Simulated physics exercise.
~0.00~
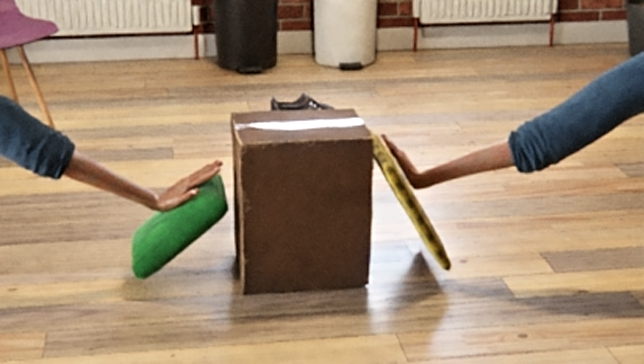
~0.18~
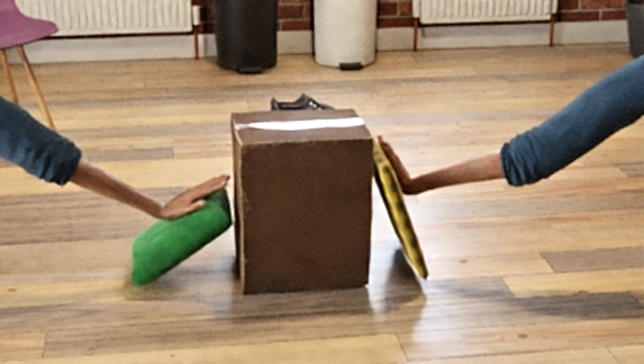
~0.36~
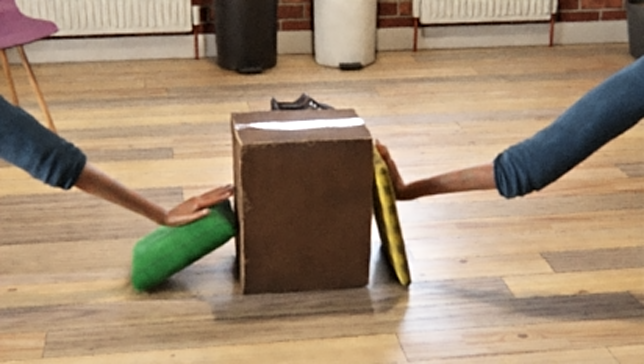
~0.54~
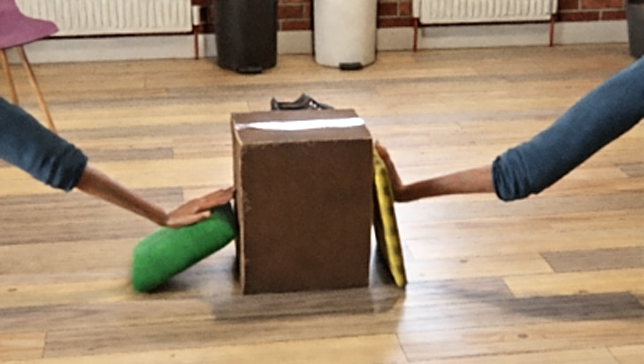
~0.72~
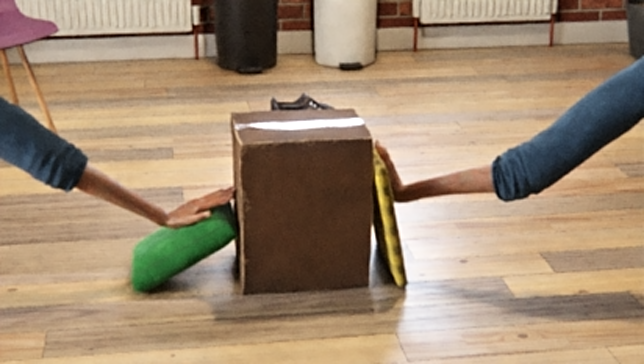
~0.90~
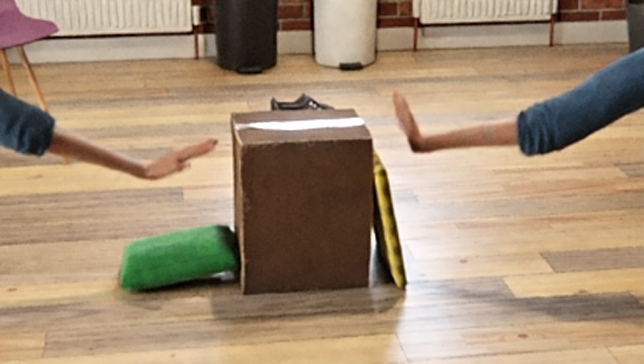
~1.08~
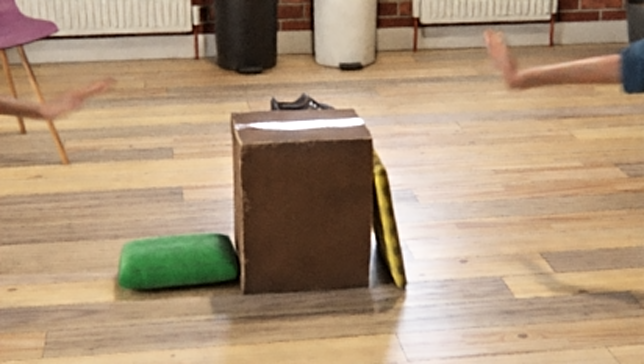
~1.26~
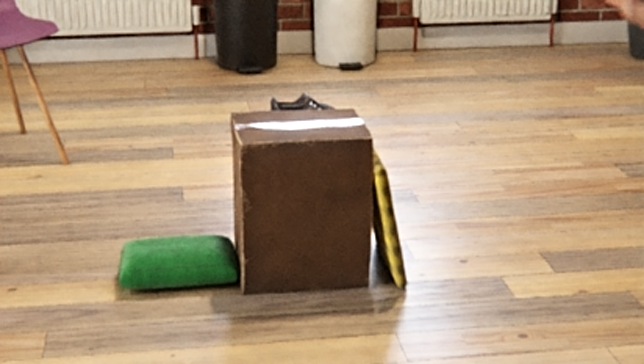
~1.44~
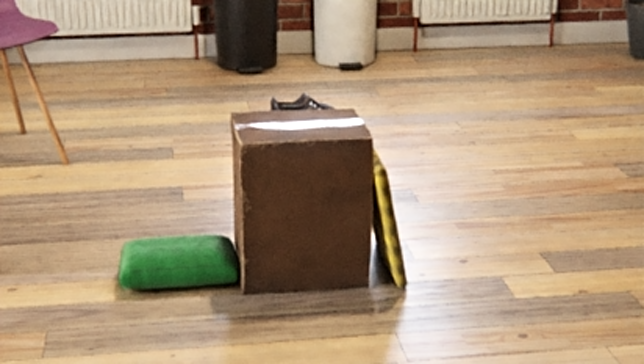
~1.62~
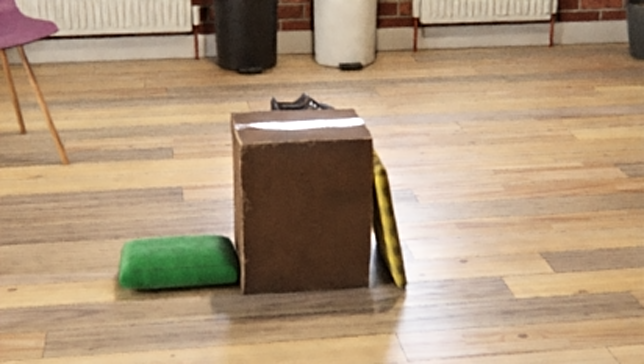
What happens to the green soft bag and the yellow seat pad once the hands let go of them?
The green soft bag slides down and lies flat on the floor beside the box. The yellow seat pad keeps leaning against the box's right side.
